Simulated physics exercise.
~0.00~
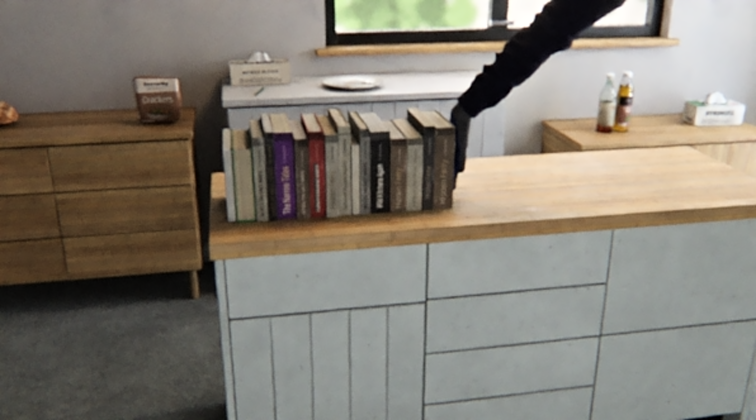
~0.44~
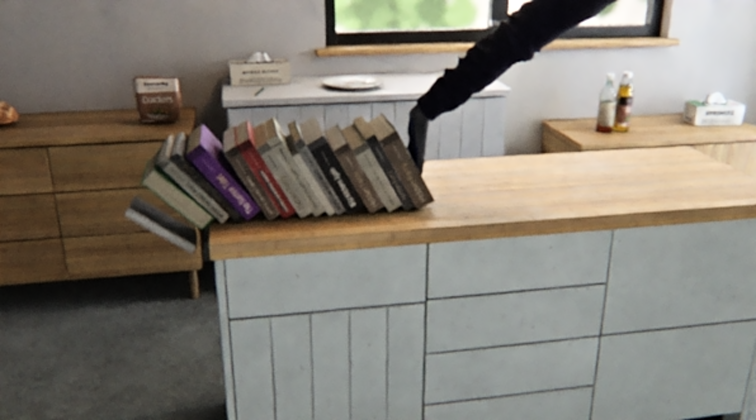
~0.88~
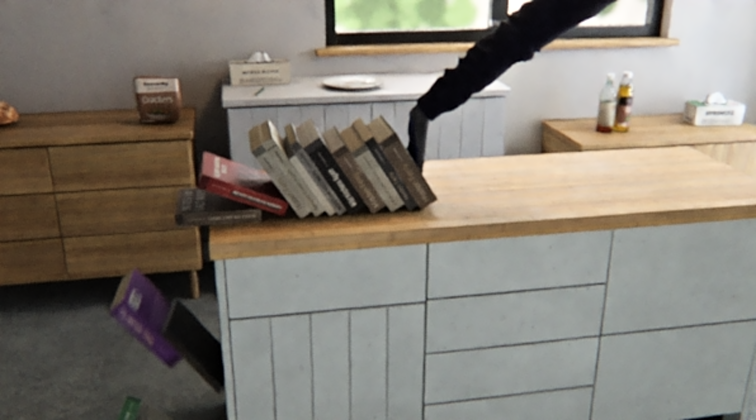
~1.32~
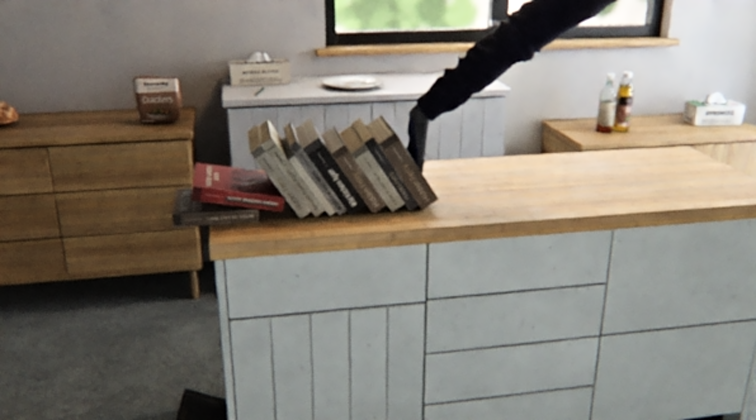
At first, a tight row of upright books, including a purple one and a red one, stands at the left end of a wooden-topped counter, with a dark-sleeved hand against its right end. The hand pushes the row left, and the books lean over as the leftmost one tips past the edge. The purple book and several neighbors then tumble toward the floor, while the red book drops onto its side. The hand stays beside the remaining books. Finally, the red book lies flat on a dark one jutting over the edge, and the rest lean against them.
